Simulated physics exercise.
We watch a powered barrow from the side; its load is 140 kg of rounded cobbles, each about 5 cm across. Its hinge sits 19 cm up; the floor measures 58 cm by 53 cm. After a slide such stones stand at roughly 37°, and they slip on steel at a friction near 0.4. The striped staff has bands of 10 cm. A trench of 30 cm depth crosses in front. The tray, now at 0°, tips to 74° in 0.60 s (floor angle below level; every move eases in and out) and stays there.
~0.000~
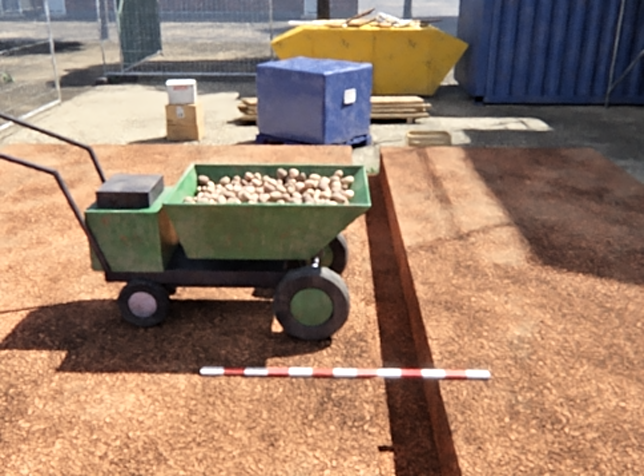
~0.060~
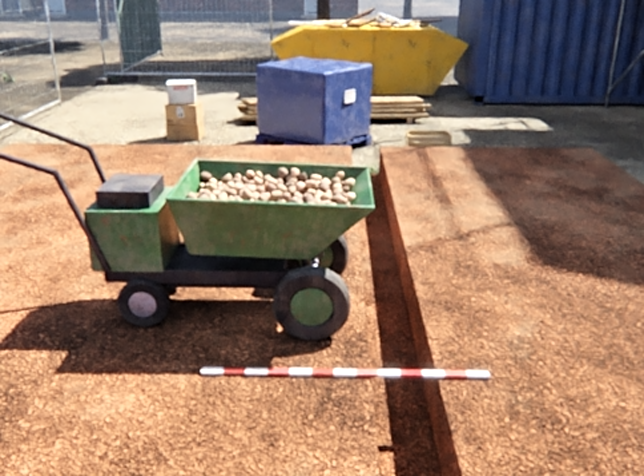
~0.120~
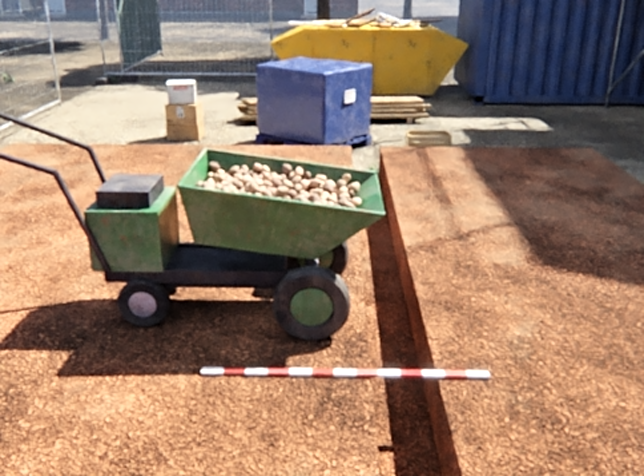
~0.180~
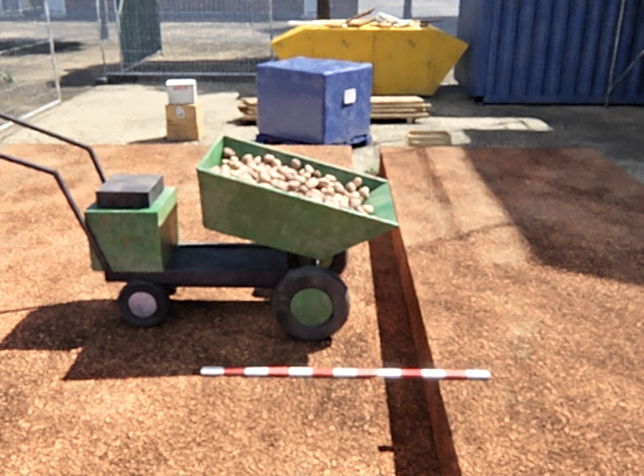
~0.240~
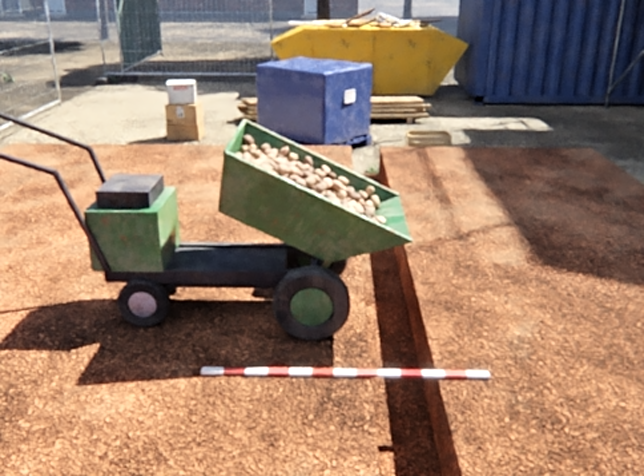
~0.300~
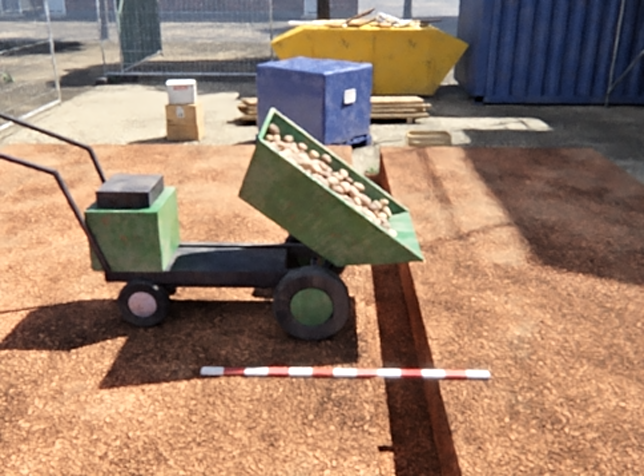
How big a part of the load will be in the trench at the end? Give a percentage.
Close to 1 in a hundred.
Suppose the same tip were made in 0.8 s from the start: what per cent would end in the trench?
It would be near 0 per cent.
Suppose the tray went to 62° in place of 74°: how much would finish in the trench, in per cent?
In that case some 15 per cent.
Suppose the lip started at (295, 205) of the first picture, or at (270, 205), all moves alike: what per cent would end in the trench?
About 85 and 70 per cent.
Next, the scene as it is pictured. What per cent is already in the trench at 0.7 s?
Some 0 per cent.
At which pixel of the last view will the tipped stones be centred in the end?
Around (500, 308).
After 0.4 s the floor is at 62°; 100 % in the tray; the foremost stones are at (421, 271).
After 0.7 s the floor is at 74°; 73 % in the tray, 27 % past the trench; the foremost stones are at (495, 310).
After 1.0 s the floor is at 74°; 18 % in the tray, 81 % past the trench; the foremost stones are past the picture's edge.
After 3.0 s the floor is at 74°; 15 % in the tray, 1 % in the trench, 84 % past the trench; the foremost stones are past the picture's edge.
